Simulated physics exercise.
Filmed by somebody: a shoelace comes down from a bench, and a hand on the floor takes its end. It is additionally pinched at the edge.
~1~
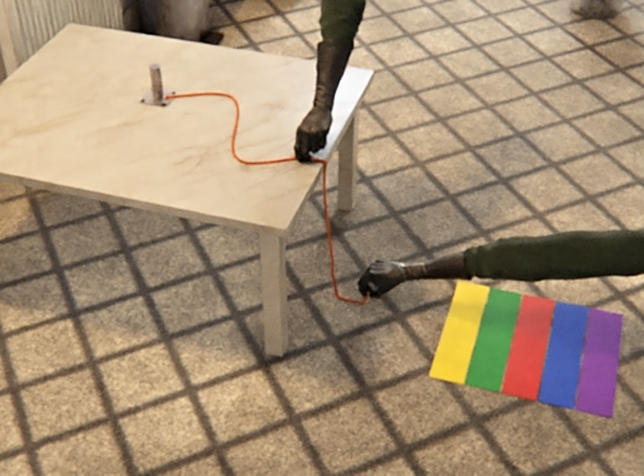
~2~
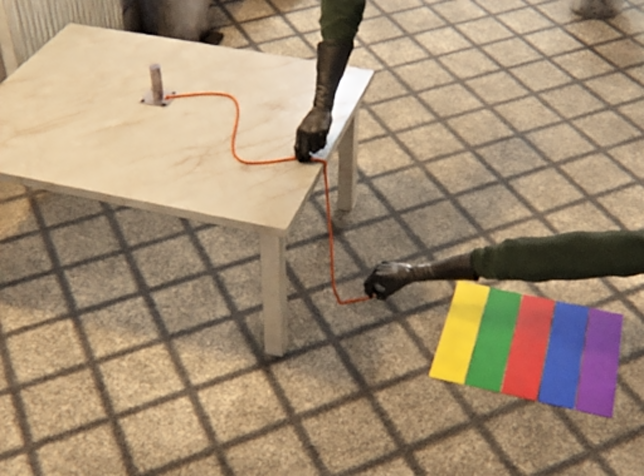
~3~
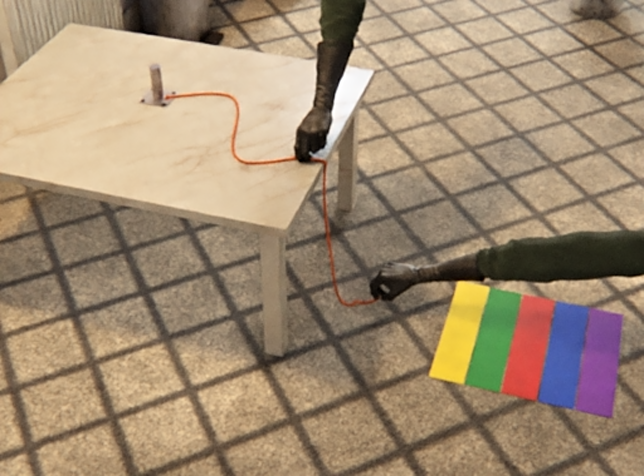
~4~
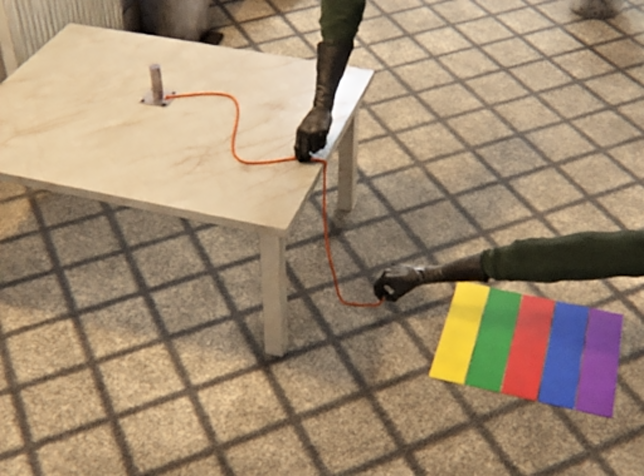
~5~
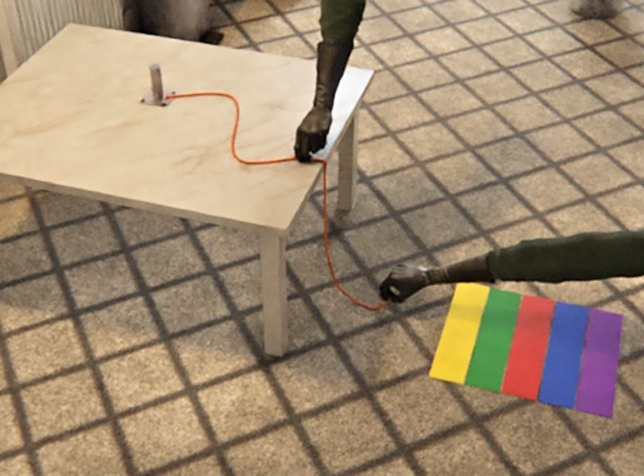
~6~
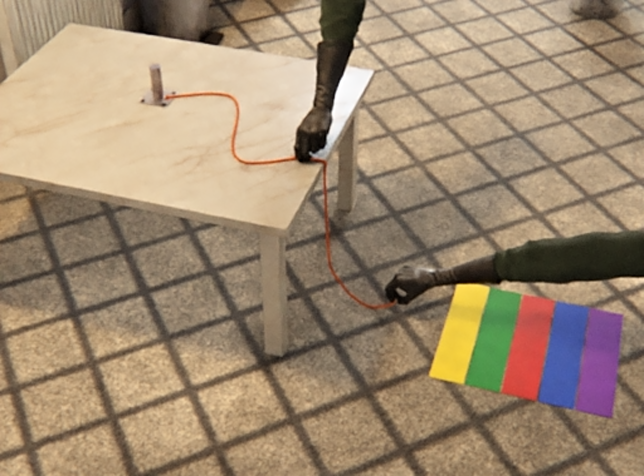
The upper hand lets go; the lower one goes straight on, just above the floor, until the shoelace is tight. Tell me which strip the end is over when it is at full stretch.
It is over the blue strip.
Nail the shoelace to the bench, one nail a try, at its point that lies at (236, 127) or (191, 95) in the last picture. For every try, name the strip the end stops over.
First try red, second try blue.
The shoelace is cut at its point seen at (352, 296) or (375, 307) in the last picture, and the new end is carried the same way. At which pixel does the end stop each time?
For the first cut it's about (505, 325), and for the second about (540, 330).
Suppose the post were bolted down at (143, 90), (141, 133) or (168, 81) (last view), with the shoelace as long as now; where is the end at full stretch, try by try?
Places per try: (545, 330); (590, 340); (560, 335).
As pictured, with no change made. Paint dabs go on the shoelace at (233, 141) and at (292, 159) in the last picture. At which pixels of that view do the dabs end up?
End points: Roughly (295, 138); roughly (368, 182).
A little later, end near (512, 325); over green.
Next, end near (550, 334); over blue.
When it is tight, end near (572, 338); over blue. It halts on the blue strip.
